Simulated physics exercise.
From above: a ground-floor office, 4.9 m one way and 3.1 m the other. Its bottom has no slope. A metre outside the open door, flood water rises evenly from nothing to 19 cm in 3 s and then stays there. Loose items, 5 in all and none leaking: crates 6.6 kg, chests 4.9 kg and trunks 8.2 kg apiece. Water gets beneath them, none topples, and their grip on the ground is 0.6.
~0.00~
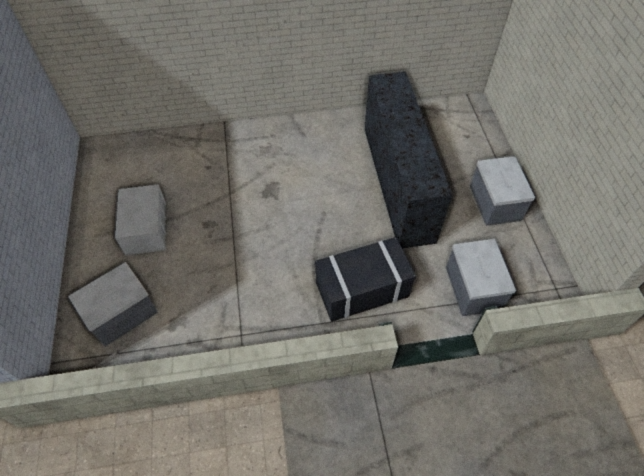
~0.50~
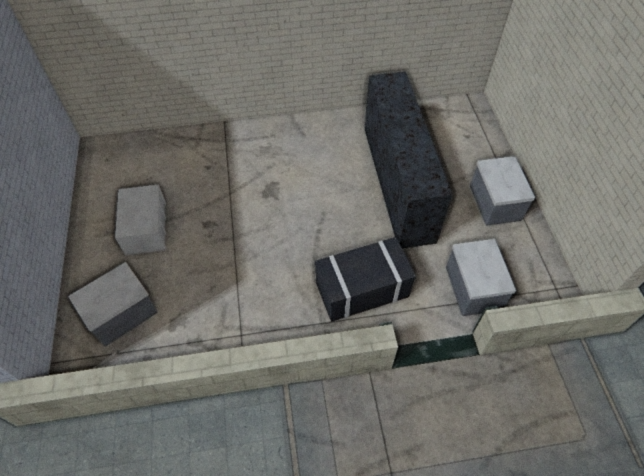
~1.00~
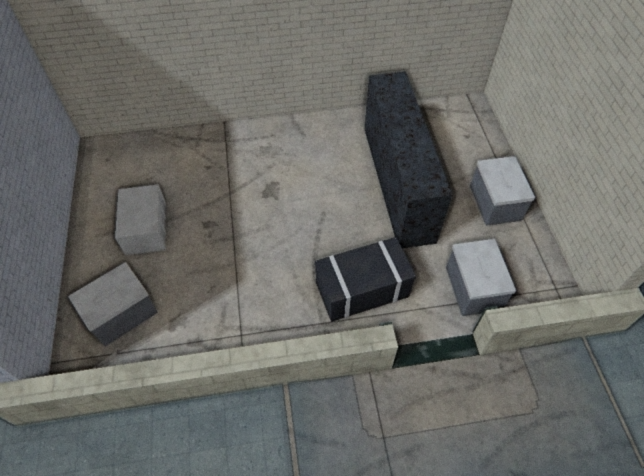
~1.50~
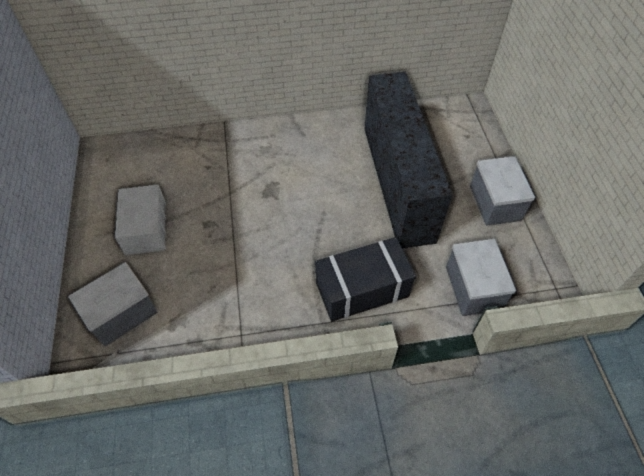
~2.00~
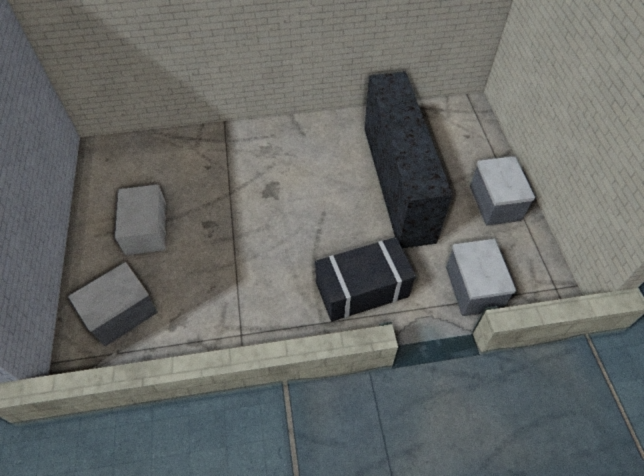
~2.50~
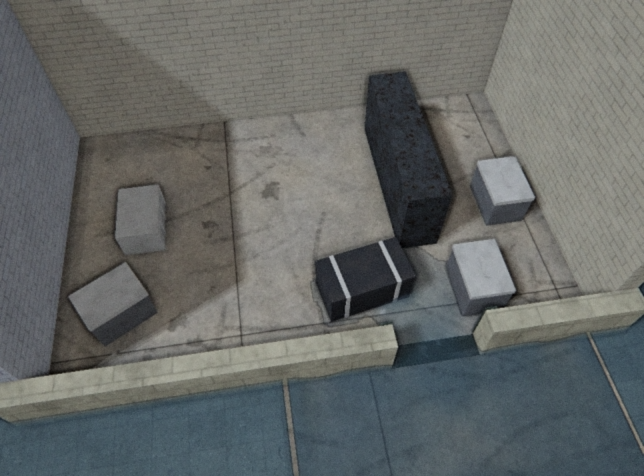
Shallow water spreads across the paving outside a low-walled enclosure, turning it blue-green, then covers the dark gap in the wall and begins entering at the opening, while the grey blocks and dark boxes inside stay still.
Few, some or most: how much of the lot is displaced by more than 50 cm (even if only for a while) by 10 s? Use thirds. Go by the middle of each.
That comes to one to two thirds.
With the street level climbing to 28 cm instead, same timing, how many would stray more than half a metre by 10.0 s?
In that case 5 of them.
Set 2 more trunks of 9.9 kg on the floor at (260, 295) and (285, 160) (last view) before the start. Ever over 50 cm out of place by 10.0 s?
In turn: Under, more.
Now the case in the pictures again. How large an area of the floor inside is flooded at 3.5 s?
Some 3.0 m2.
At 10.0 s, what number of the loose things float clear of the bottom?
5 of them.
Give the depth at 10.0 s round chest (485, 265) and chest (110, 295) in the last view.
Roughly 5 and 3 cm.
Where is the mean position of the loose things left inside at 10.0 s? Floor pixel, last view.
Around (294, 248).
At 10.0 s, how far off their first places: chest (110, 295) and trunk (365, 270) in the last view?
In turn: 10 cm, 150 cm.
After 3.5 s 0 of 5 are over 50 cm from their spots; 0 afloat.
After 4.5 s 1 of 5 are over 50 cm from their spots; 1 afloat.
After 7.0 s 2 of 5 are over 50 cm from their spots; 2 afloat.
After 10.0 s 3 of 5 are over 50 cm from their spots, and 3 have been at some point; 5 afloat.
